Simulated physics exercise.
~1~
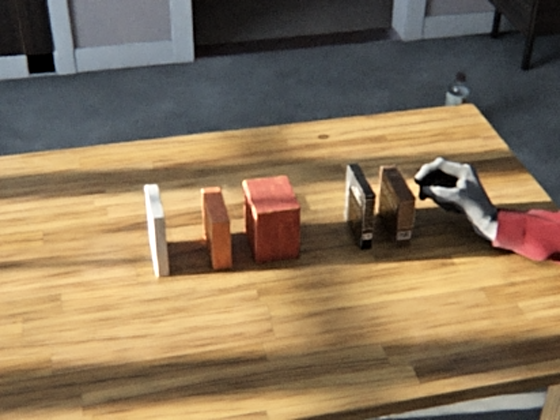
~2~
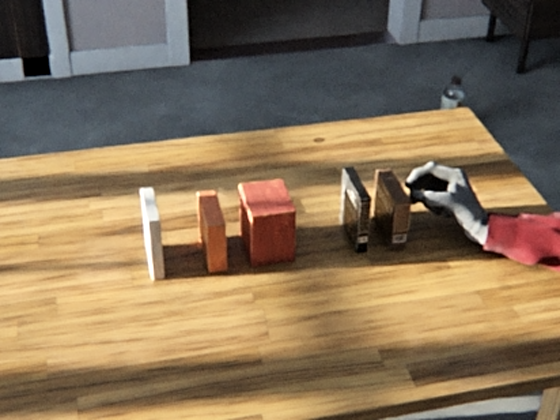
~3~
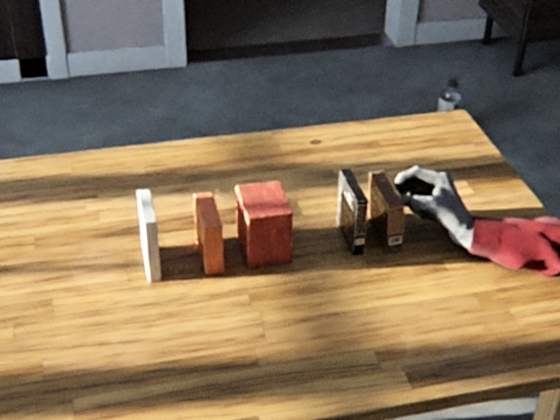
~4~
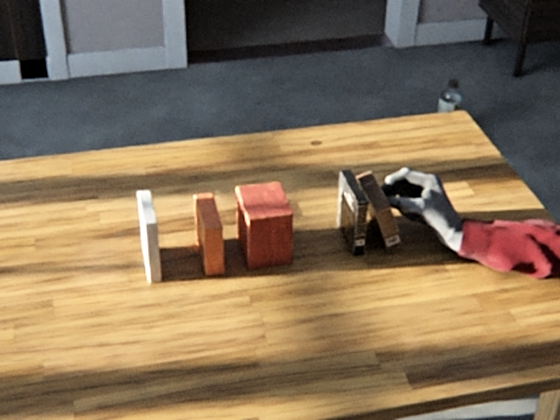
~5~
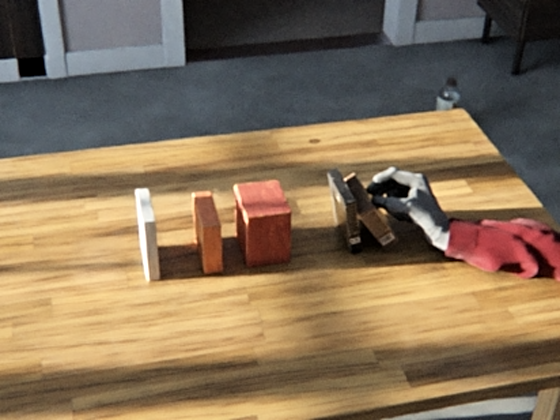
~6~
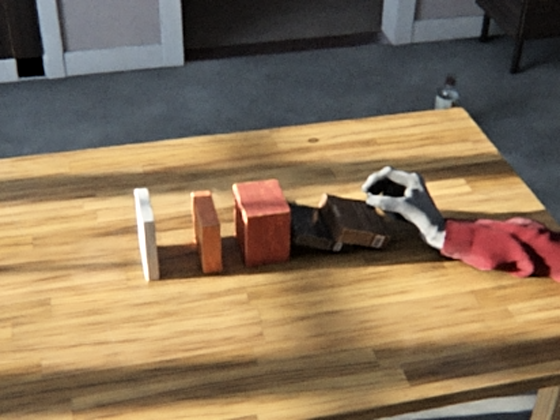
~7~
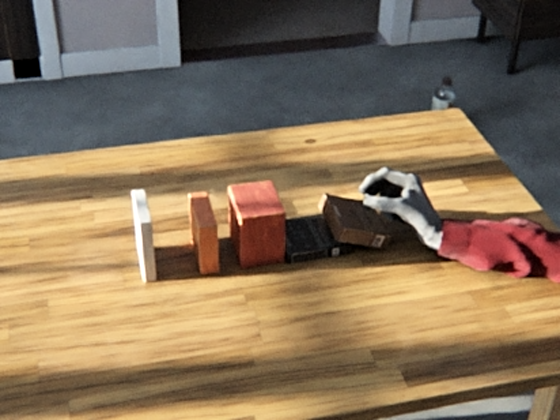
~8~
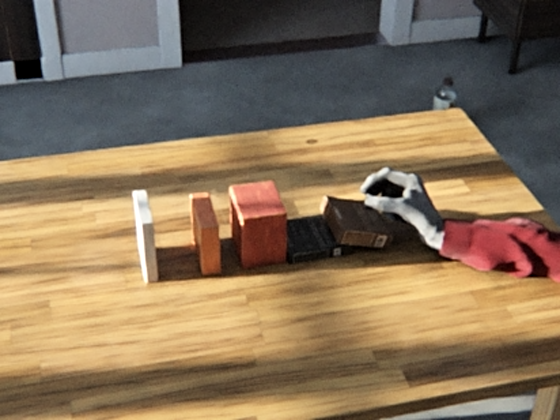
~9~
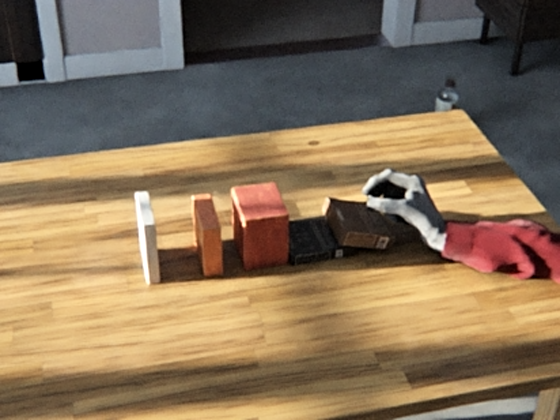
A gloved hand in a red sleeve reaches in from the right across a wooden table, seen from slightly above in a swaying, hand-held view. Standing on end from left to right are a white block, an orange board, a thick red block, a black packet and a brown packet. The fingers push the brown packet, which tilts left onto the black one. Both lean further and topple toward the red block. The black packet ends flat beside it, with the brown packet slanted at its right near the still hand, while the white, orange and red pieces remain upright.
